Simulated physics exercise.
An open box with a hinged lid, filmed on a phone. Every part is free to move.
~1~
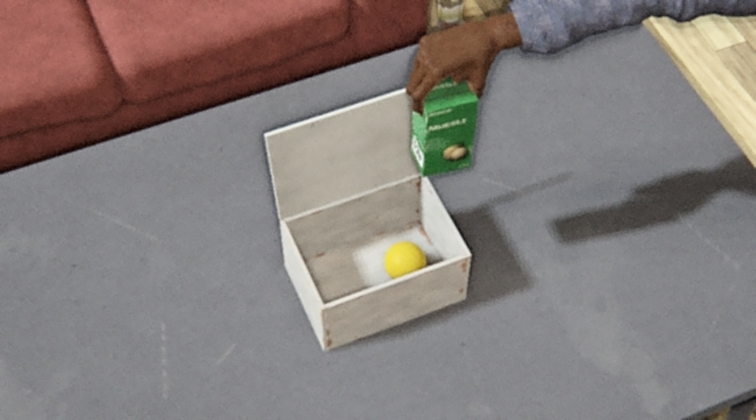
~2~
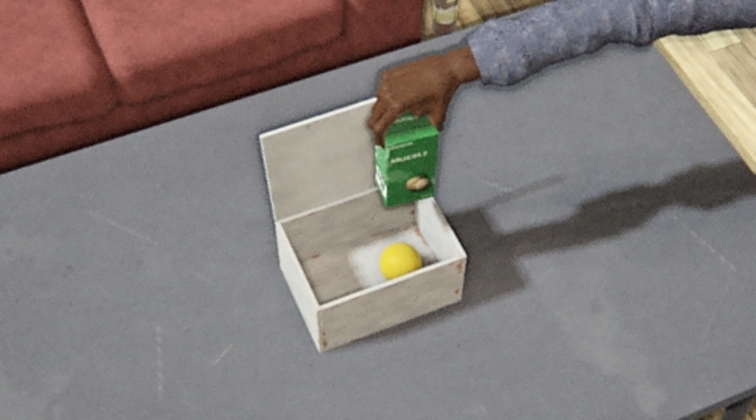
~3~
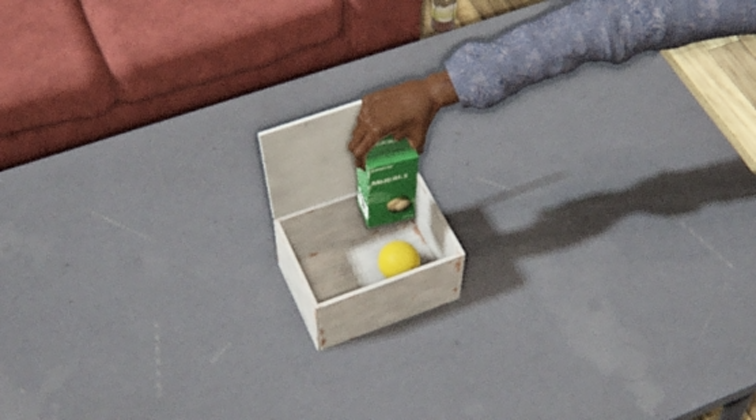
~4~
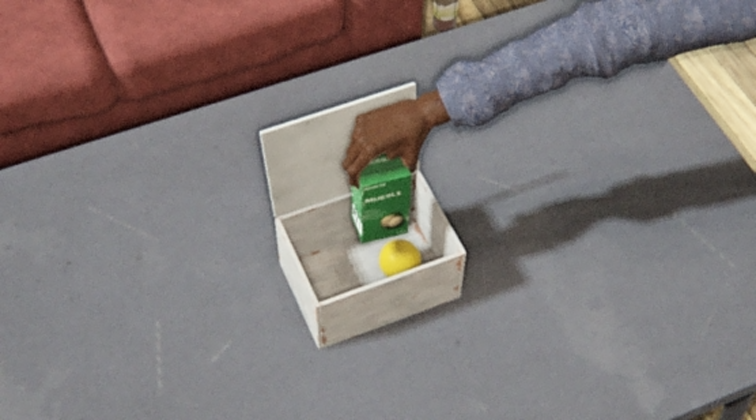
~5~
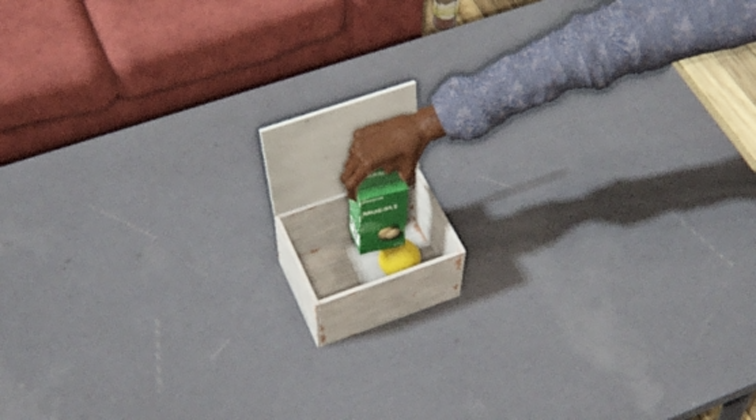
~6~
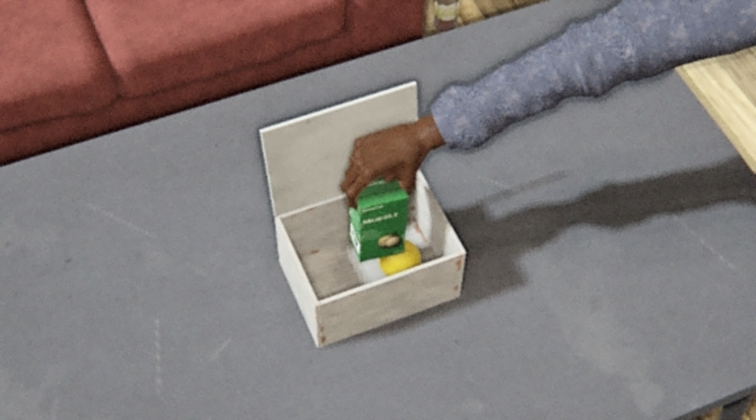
A hand in a blue-grey sleeve reaches in from the upper right over a grey surface beside a red sofa, seen from above at an angle. A pale open box with its lid raised holds a yellow lemon on a white patch near the front. The hand carries a green carton leftward and lowers it upright into the box behind the lemon, still gripping it.
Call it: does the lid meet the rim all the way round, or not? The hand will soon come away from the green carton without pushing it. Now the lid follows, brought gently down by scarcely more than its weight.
It meets the rim all the way round.
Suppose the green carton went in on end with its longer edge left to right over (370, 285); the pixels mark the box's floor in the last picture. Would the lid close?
Packed like that, it goes down completely.
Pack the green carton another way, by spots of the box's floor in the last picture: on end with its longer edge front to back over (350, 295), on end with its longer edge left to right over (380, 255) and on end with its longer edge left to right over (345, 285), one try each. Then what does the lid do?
In order: The lid gets blocked, then fits down, then gets blocked.
Then, 0.40 s after the last picture, green carton on its side near (353, 267); yellow lemon rolled about its own width.
Then, 1.40 s after the last picture, lid 72° above the rim; green carton on its side near (349, 270); yellow lemon rolled a little.
Then, 2.10 s after the last picture, lid 21° above the rim; green carton on its side near (349, 270); yellow lemon rolled a little.
At rest, lid shut; tipped over in the box, green carton; yellow lemon in place. Seen from the same camera at the end, green carton near (349, 270).
